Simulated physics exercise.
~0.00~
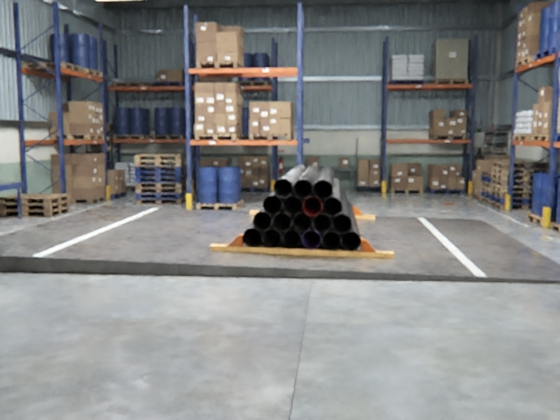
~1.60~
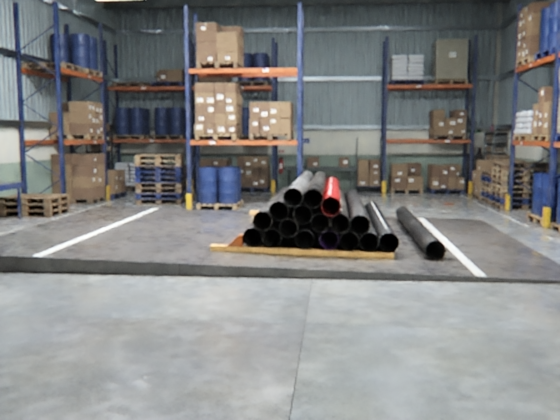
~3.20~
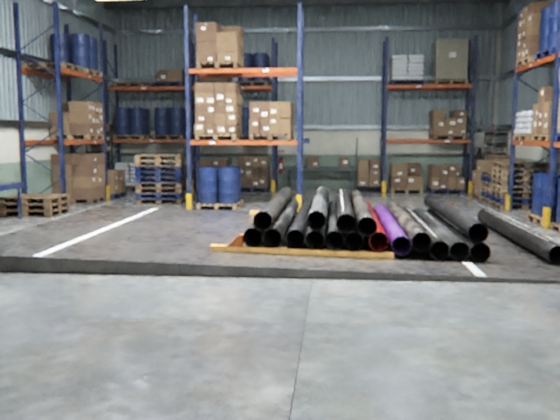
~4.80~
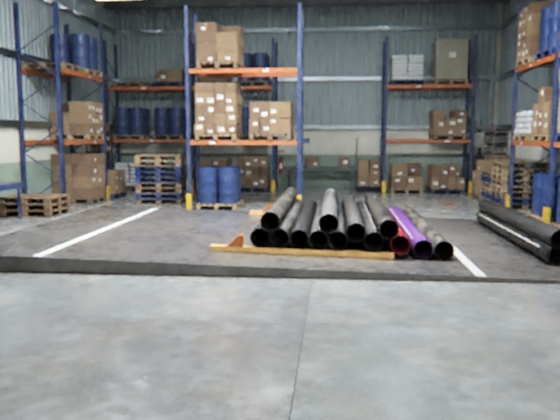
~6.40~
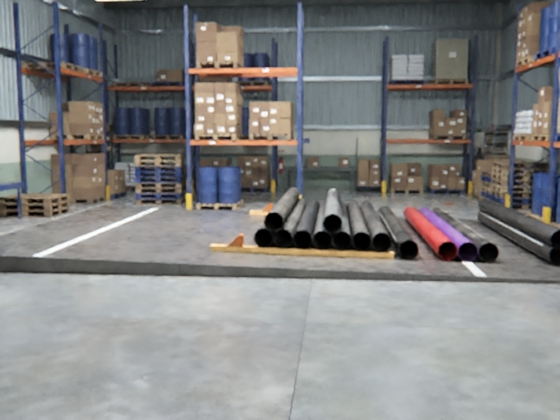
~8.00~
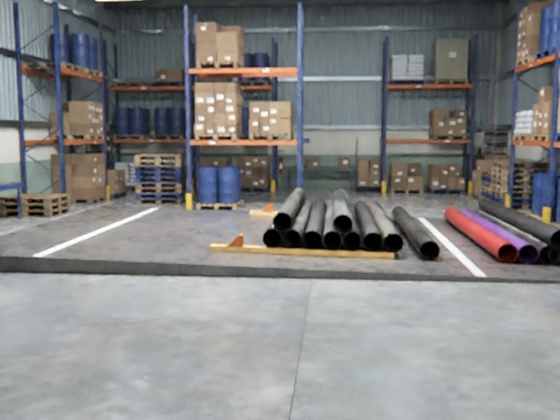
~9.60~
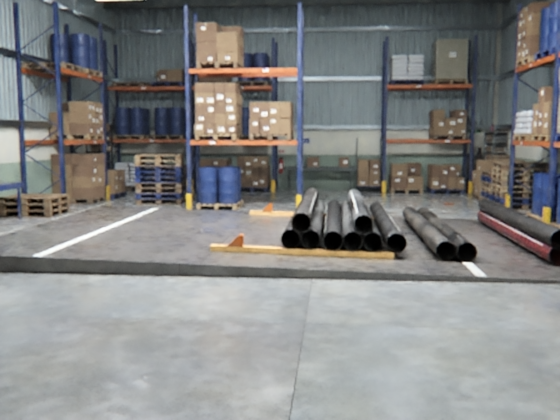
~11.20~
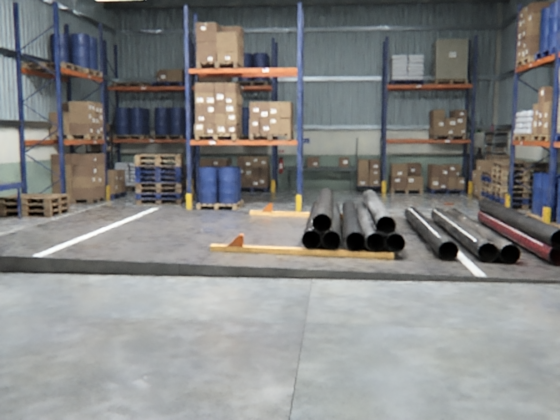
Stack of dark pipes collapsing and rolling right across a warehouse floor, some crossing the white line while others stay on timbers.
